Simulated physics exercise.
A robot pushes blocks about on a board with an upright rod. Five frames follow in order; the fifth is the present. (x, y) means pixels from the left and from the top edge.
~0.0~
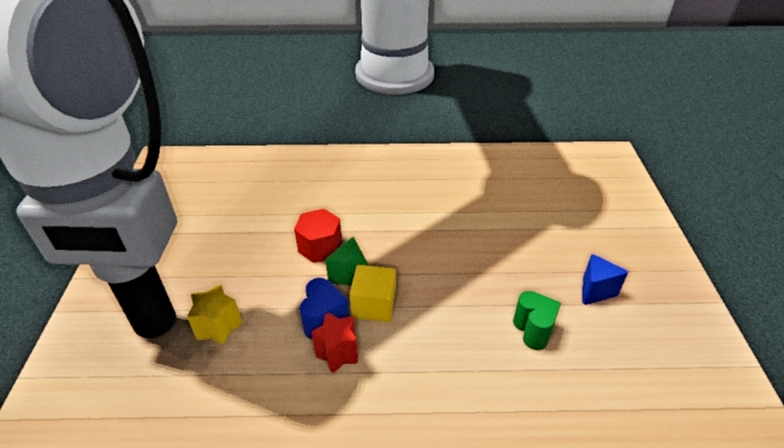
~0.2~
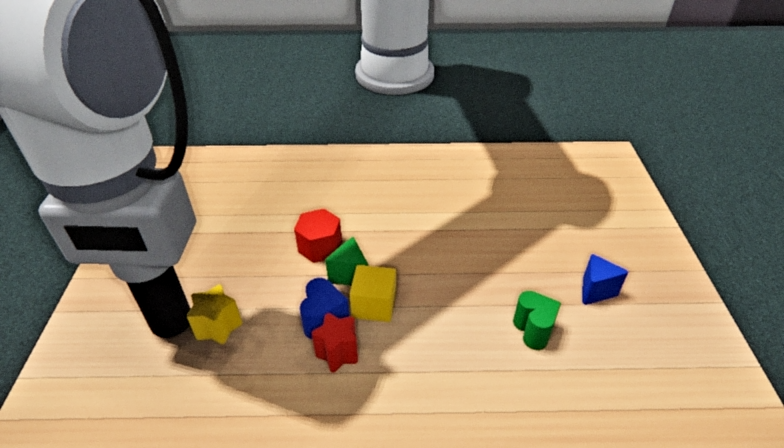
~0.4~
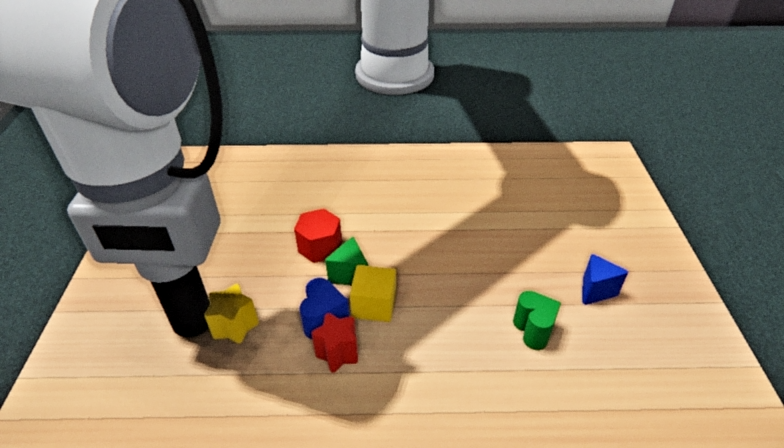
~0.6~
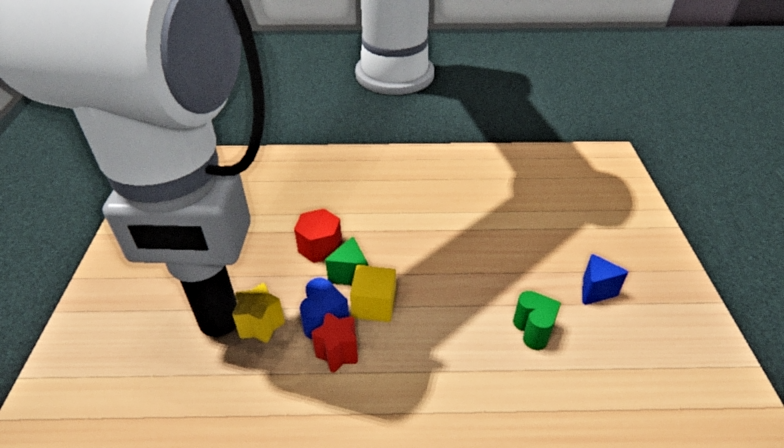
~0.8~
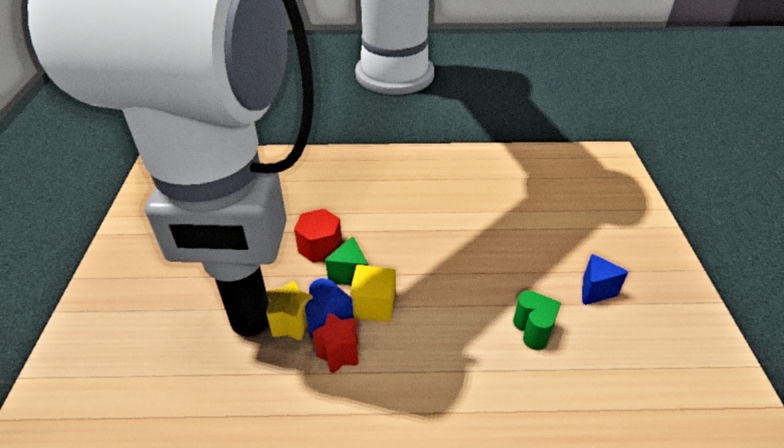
A grey and white robot arm with a black rod reaches down over the left side of a pale wooden board, seen from above at a fixed angle. A yellow star sits beside the rod, with red, green, blue and yellow blocks clustered near the middle and a green heart and blue triangle at right. The arm slides rightward, meets the star and pushes it against the blue block, which shifts slightly.
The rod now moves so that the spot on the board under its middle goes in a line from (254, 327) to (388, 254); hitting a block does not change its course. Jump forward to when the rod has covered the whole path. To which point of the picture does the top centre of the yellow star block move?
The middle of its top is at (365, 276).
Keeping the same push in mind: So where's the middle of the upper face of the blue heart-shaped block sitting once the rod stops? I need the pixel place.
The point I'd pick in the picture is (382, 301).
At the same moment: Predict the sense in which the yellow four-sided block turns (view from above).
It spins anti-clockwise.
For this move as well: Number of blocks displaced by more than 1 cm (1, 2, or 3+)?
3 or more blocks.
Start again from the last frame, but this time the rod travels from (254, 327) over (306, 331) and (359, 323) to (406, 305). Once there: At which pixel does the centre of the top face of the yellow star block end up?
Its top middle will sit at (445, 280).
What follows on the original path. One third of the way, rod at (302, 294); yellow star block at (336, 282), turned 20° clockwise; blue heart-shaped block at (368, 295), turned 40° clockwise; yellow four-sided block at (406, 280), turned 35° anticlockwise.
Two thirds of the way, rod at (348, 269); yellow star block at (364, 277), turned 70° clockwise; blue heart-shaped block at (383, 301), turned 55° clockwise; green triangular block at (375, 241), turned 45° clockwise; yellow four-sided block at (420, 280), turned 45° anticlockwise.
At the end, rod at (388, 246); yellow star block at (365, 276), turned 70° clockwise; blue heart-shaped block at (382, 301), turned 55° clockwise; green triangular block at (416, 221), turned 65° clockwise; yellow four-sided block at (420, 280), turned 45° anticlockwise.
